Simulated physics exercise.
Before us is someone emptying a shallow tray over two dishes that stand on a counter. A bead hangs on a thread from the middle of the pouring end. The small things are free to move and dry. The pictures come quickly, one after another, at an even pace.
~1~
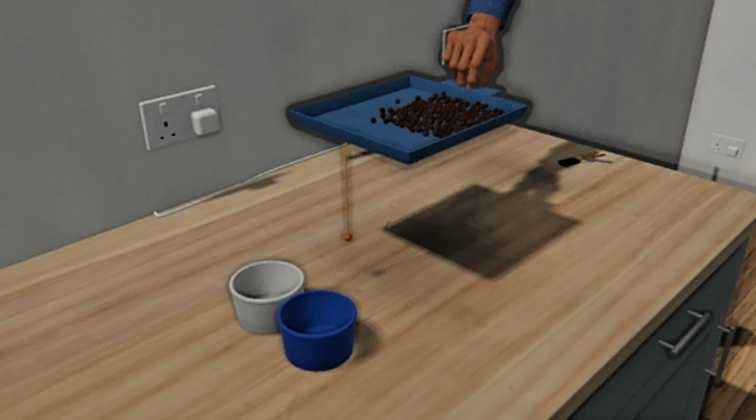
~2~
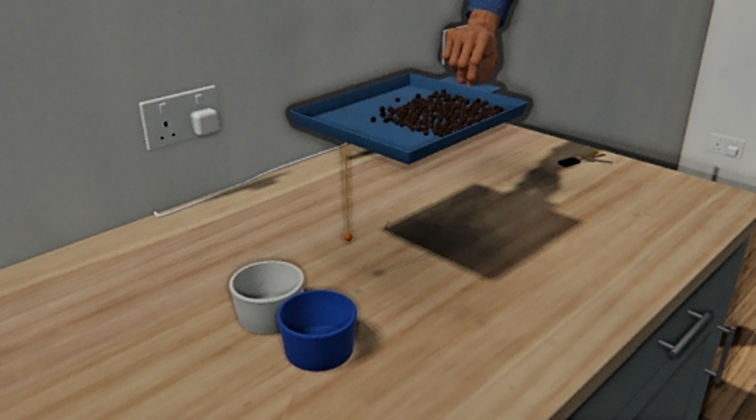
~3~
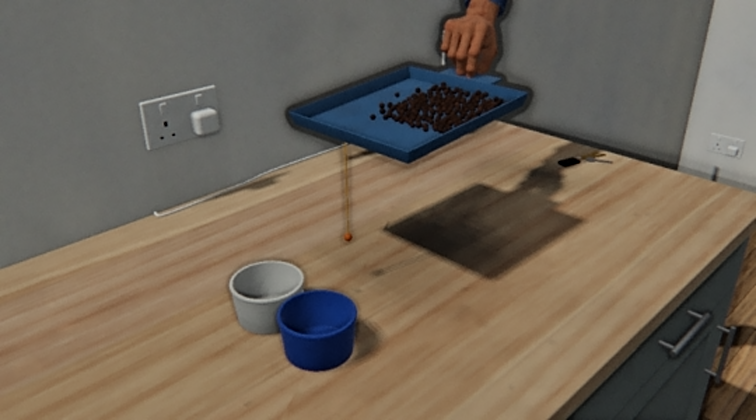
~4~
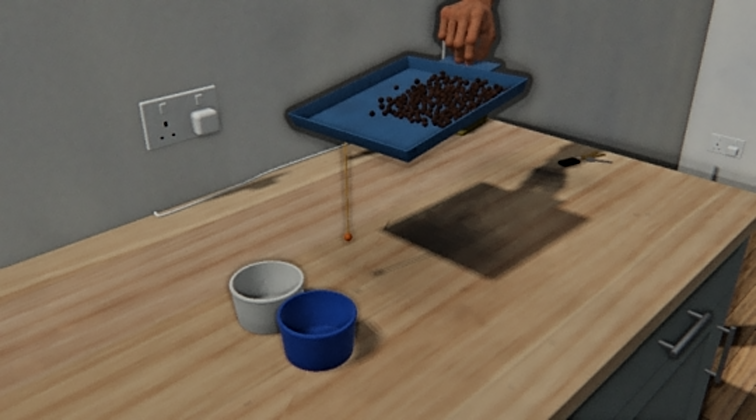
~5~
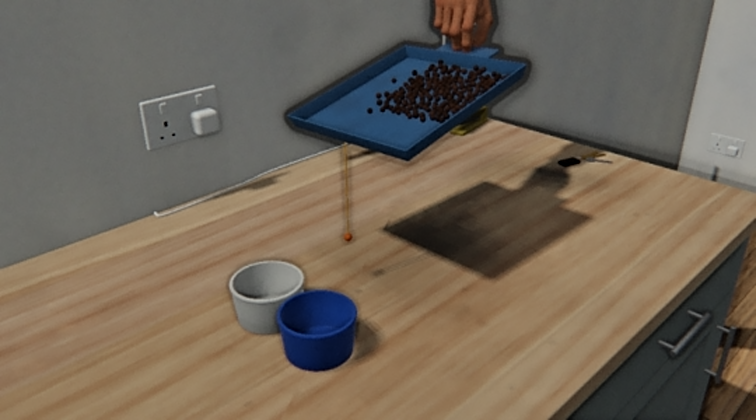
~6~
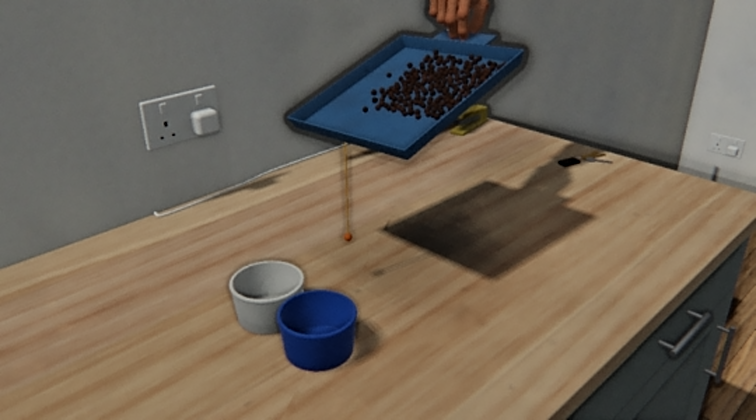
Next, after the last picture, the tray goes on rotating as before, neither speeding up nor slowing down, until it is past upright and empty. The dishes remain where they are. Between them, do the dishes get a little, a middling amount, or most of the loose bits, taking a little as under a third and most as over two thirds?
They get a little.
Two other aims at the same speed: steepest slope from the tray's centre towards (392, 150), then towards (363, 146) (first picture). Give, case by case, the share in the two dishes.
Lab note: Try 1 = 0 %, try 2 = 0 %.
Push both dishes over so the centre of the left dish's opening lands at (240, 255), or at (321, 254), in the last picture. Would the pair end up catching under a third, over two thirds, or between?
To begin with: Under a third; after that: One to two thirds.
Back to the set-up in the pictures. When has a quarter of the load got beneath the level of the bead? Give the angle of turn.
65°.
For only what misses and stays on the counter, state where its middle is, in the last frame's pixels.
About (281, 278) in the last picture.
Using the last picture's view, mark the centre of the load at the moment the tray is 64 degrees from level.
Near (328, 137).
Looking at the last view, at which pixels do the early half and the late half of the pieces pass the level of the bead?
Close to (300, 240), then close to (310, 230).
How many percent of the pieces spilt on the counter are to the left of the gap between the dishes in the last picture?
Near 50 per cent.
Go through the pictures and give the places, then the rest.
The first picture shows corners of the pouring end at (295, 110) and (409, 150), level; middle of the load at (440, 115), allspice berries; left dish at (239, 309); right dish at (289, 344); bead on its thread at (348, 237).
The second picture shows corners of the pouring end at (295, 111) and (408, 150), level; middle of the load at (440, 113).
The third picture shows corners of the pouring end at (294, 111) and (408, 149), tipped barely, lowest at the left corner; middle of the load at (439, 108).
The fourth picture shows corners of the pouring end at (293, 113) and (407, 148), tipped a little, lowest at the left corner; middle of the load at (439, 99).
The fifth picture shows corners of the pouring end at (293, 114) and (405, 148), tipped a little, lowest at the left corner; middle of the load at (437, 91).
The sixth picture shows corners of the pouring end at (292, 116) and (404, 147), tipped clearly, lowest at the left corner; middle of the load at (432, 85), nearly all on the move; left dish at (239, 309); right dish at (289, 344).
Soon after the last picture, tray tipped steeply; about two thirds on the tray; a stray few in the right dish; a stray few in the left dish; about a quarter outside both; a small part in the air.
A little later, tray tipped past a quarter turn; a stray few on the tray; a stray few in the left dish; about two thirds outside both; about a third in the air.
Later still, tray tipped past a quarter turn; a stray few in the right dish; a stray few in the left dish; nearly all outside both.
By the end, tray tipped past a quarter turn; a stray few in the right dish; a stray few in the left dish; nearly all outside both.
